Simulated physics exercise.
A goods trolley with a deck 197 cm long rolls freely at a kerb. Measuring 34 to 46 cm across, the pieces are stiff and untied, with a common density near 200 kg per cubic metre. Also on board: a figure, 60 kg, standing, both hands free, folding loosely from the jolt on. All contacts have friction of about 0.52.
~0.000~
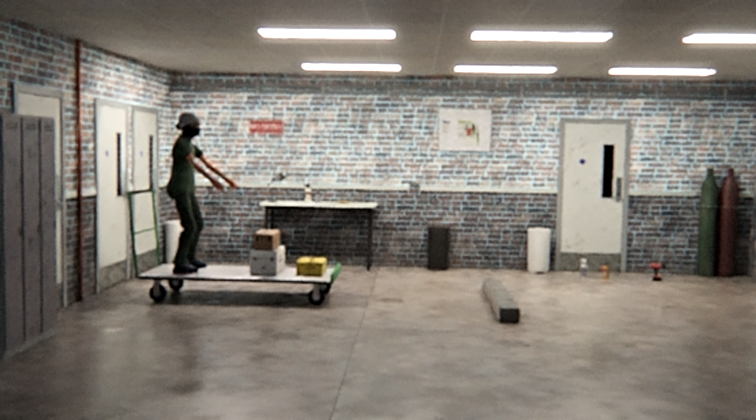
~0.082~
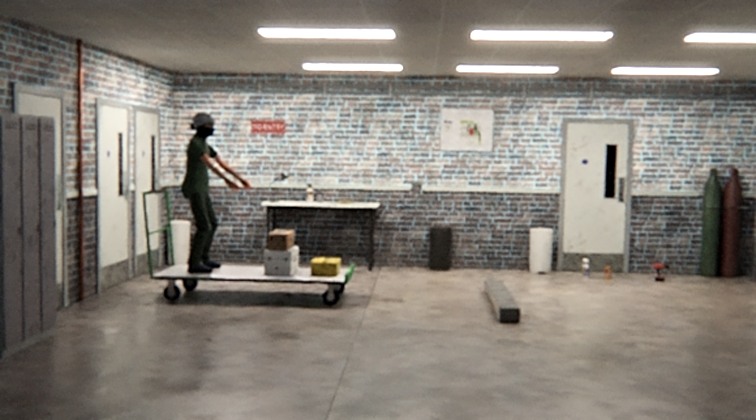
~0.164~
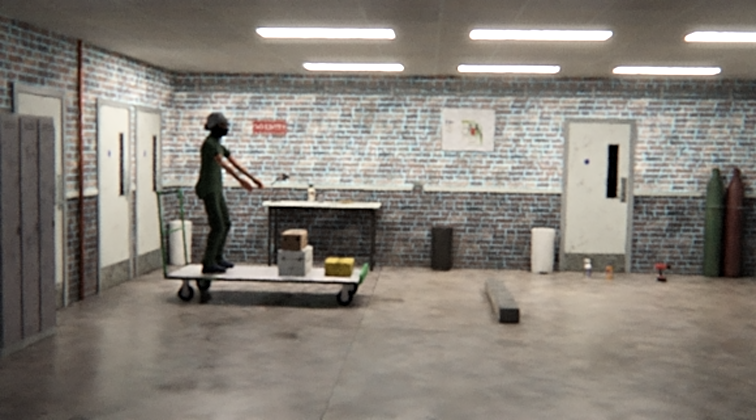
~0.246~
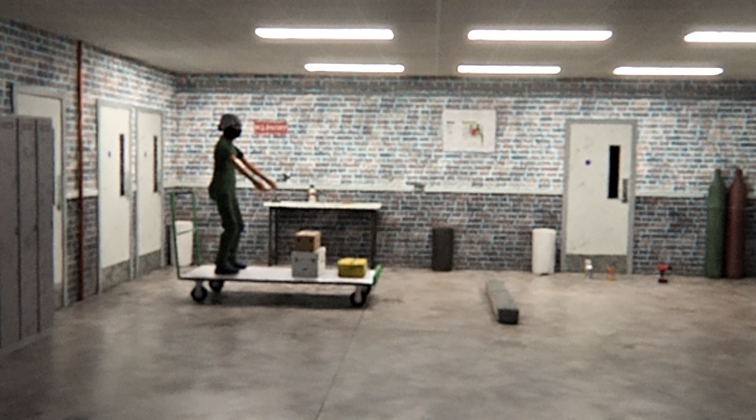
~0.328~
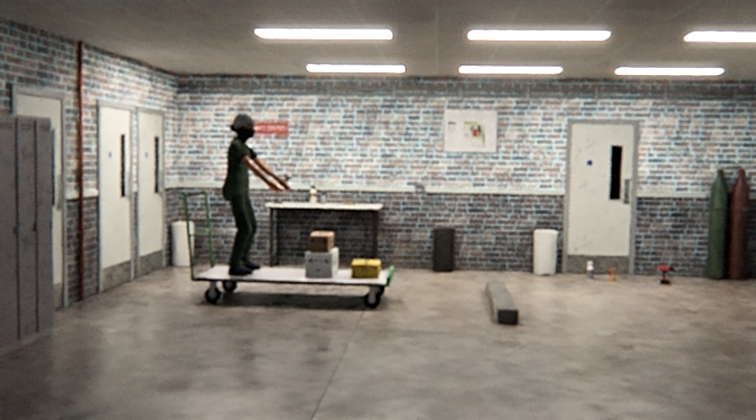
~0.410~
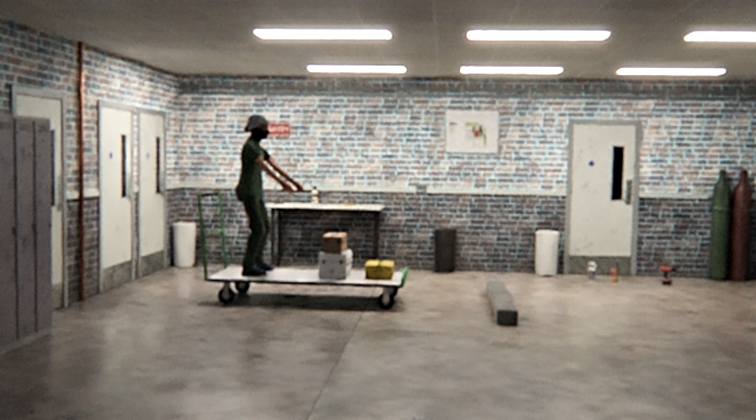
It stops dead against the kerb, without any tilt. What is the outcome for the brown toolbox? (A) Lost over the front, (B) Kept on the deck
B.
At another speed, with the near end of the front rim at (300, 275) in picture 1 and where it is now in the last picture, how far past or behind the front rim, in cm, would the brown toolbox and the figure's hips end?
Brown overshoots the rim by 30 cm, while the hips stay 30 cm short of it.
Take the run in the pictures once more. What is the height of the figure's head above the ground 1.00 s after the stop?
80 cm.
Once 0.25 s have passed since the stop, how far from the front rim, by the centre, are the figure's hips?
Roughly 125 cm behind it.
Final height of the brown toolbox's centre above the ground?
Its centre sits around 65 cm up.
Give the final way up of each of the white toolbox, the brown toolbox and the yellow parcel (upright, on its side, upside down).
Well, white stands upright, brown lies on its side, yellow stands upright.
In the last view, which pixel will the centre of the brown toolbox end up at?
(456, 245).
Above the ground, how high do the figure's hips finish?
Around 60 centimetres high.
After 0.97 s the deck stops.
After 1.52 s the brown toolbox is 40 cm behind the rim, tilted 0°, near (462, 247) in the last picture's view.
After 1.97 s the brown toolbox is 41 cm behind the rim, tilted 15°, near (462, 244) in the last picture's view.
At rest, 3.4 s, nothing is past the rim; behind it, white toolbox, yellow parcel, brown toolbox and the figure's hips.
